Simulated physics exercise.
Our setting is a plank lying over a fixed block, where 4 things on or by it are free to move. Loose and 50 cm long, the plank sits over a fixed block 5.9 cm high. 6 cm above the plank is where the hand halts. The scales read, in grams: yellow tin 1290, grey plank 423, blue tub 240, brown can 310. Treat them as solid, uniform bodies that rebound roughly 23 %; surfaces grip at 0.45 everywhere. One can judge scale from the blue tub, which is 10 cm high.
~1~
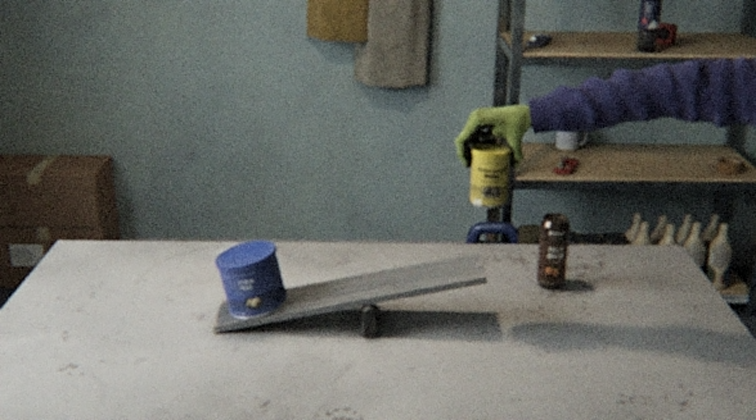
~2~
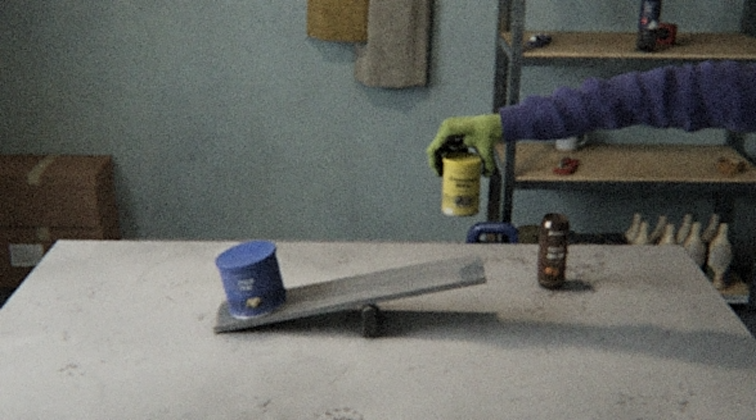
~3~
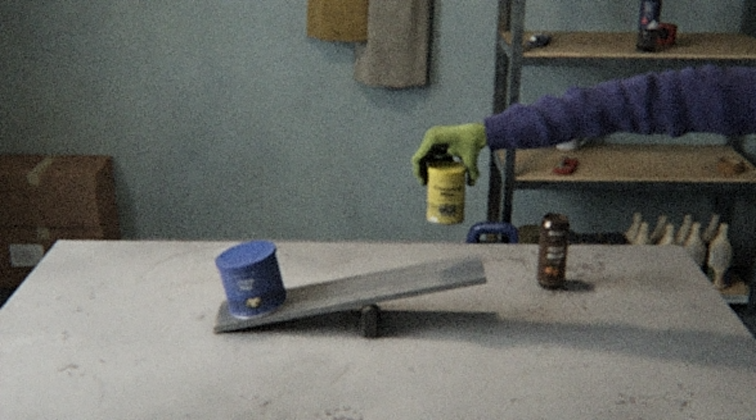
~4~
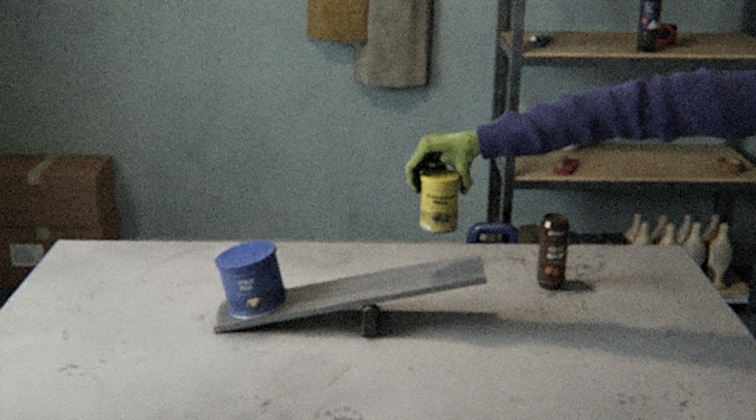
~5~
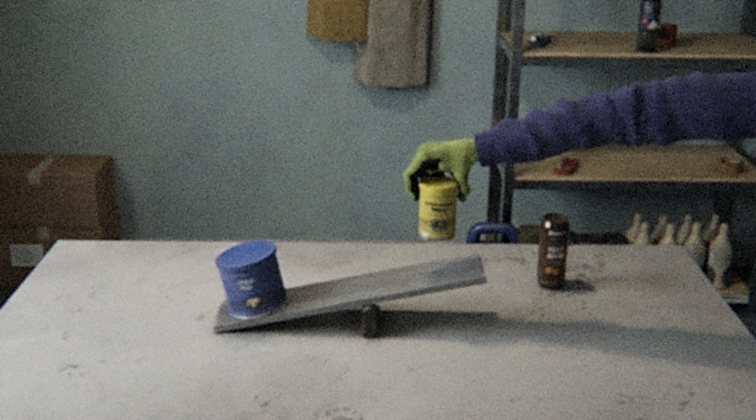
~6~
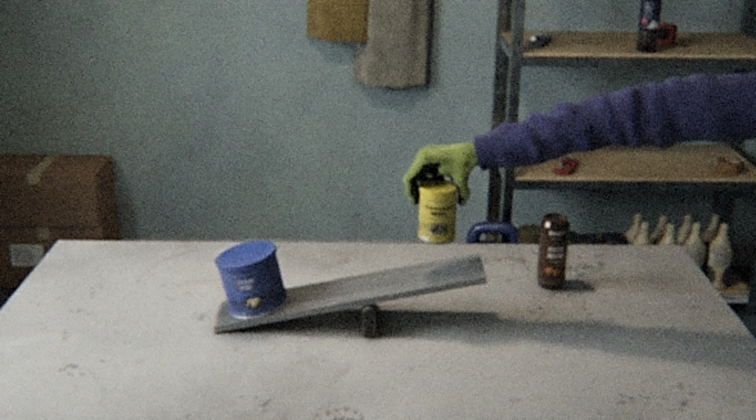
A gloved hand carries a yellow tin left and lowers it above the tilted grey plank.
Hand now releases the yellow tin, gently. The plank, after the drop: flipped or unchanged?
Flipped.
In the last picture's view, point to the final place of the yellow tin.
In the end it sits at around (497, 299).
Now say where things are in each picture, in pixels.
In the first picture, 11 cm from its drop point; yellow tin (490, 175); grey plank (349, 292).
In the second picture, 7 cm from its drop point; yellow tin (462, 185); brown can (553, 252).
In the third picture, 4 cm from its drop point; yellow tin (447, 193); blue tub (252, 279).
In the fourth picture, 2 cm from its drop point; yellow tin (440, 201); grey plank (349, 292).
In the fifth picture, 1 cm from its drop point; yellow tin (438, 208); brown can (553, 252).
Held still over the plank; yellow tin (437, 212); blue tub (252, 279), in the sixth picture.
Then, 0.40 s on from there, plank at 17°, tipped the other way; yellow tin 21° off upright near (449, 279); blue tub 60° off upright.
Then, 0.60 s on from there, plank at 16°, tipped the other way; yellow tin 33° off upright near (463, 280); blue tub on its side.
In the end, plank at 16°, tipped the other way; toppled on the table or plank, yellow tin and blue tub; the other 2 under 4 cm from the start. At the end, from the last picture's camera, yellow tin near (497, 299). The plank tips across.
